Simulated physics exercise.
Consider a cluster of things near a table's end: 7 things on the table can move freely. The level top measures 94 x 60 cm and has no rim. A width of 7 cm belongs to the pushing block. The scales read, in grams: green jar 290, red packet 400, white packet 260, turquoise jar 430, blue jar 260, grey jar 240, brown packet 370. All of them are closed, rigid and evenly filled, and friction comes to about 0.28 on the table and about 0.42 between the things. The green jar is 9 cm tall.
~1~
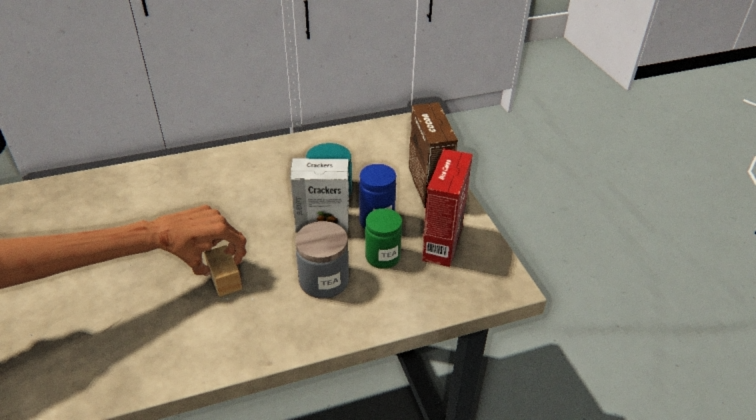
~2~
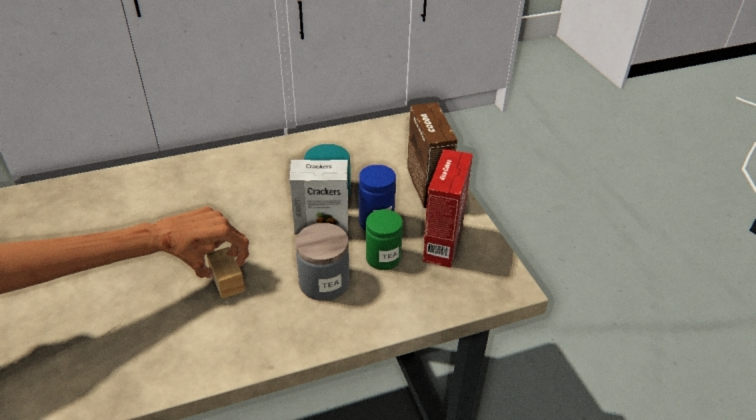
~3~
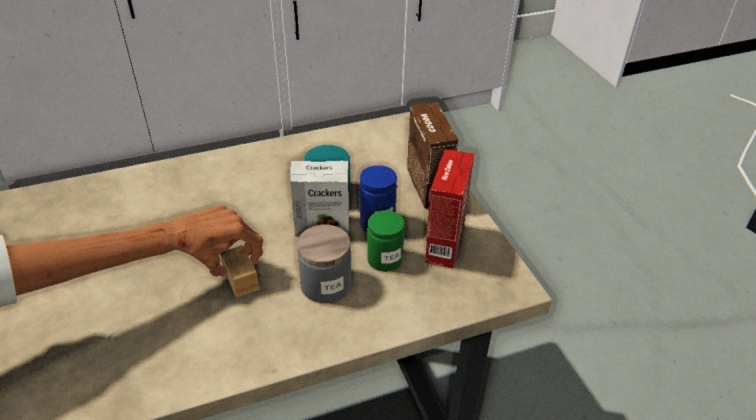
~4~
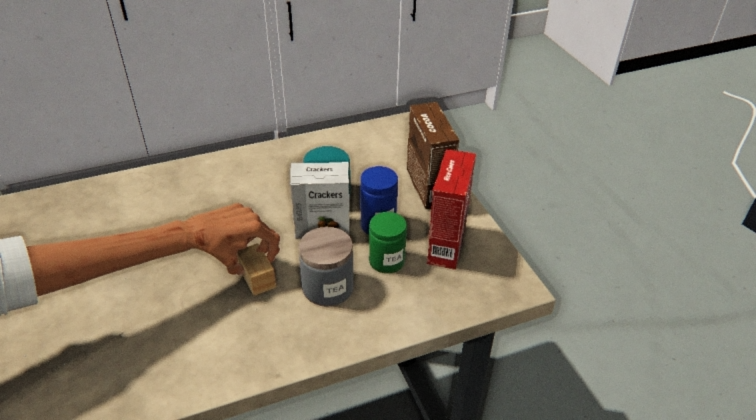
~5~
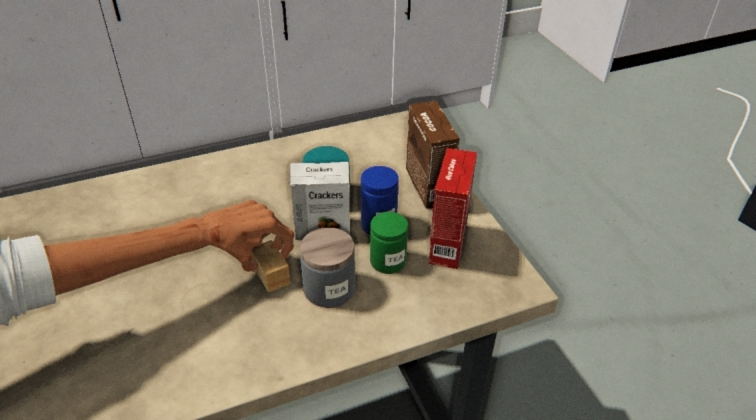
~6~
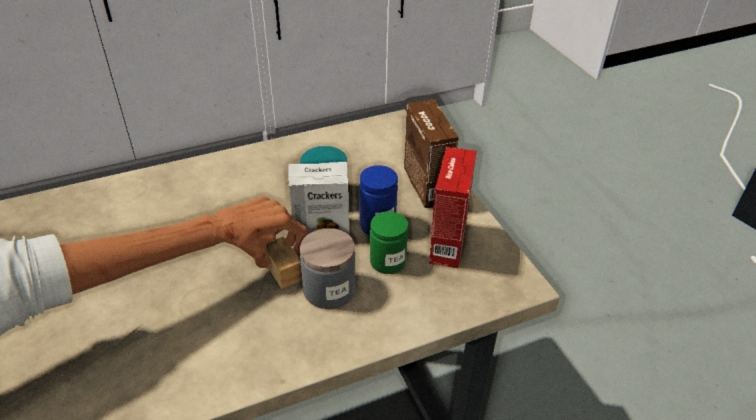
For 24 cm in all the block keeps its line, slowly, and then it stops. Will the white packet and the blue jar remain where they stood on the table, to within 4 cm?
White packet: Close to start; blue jar: Close to start.
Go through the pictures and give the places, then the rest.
In the first picture, block slid 0 cm; white packet (321, 196); blue jar (378, 199).
In the second picture, block slid 1 cm; grey jar (323, 262).
In the third picture, block slid 3 cm; brown packet (431, 156); green jar (386, 241).
In the fourth picture, block slid 6 cm; red packet (451, 210).
In the fifth picture, block slid 8 cm; grey jar (328, 268); brown packet (431, 155).
In the sixth picture, block slid 10 cm; white packet (320, 202); blue jar (378, 202).
Then, 0.20 s after the last picture, block slid 14 cm.
Then, 0.50 s after the last picture, block slid 19 cm.
Then, 0.70 s after the last picture, block slid 22 cm.
At rest, all 7 in place, give or take 4 cm. Seen from the same camera at the end, white packet near (322, 196), blue jar near (378, 202).
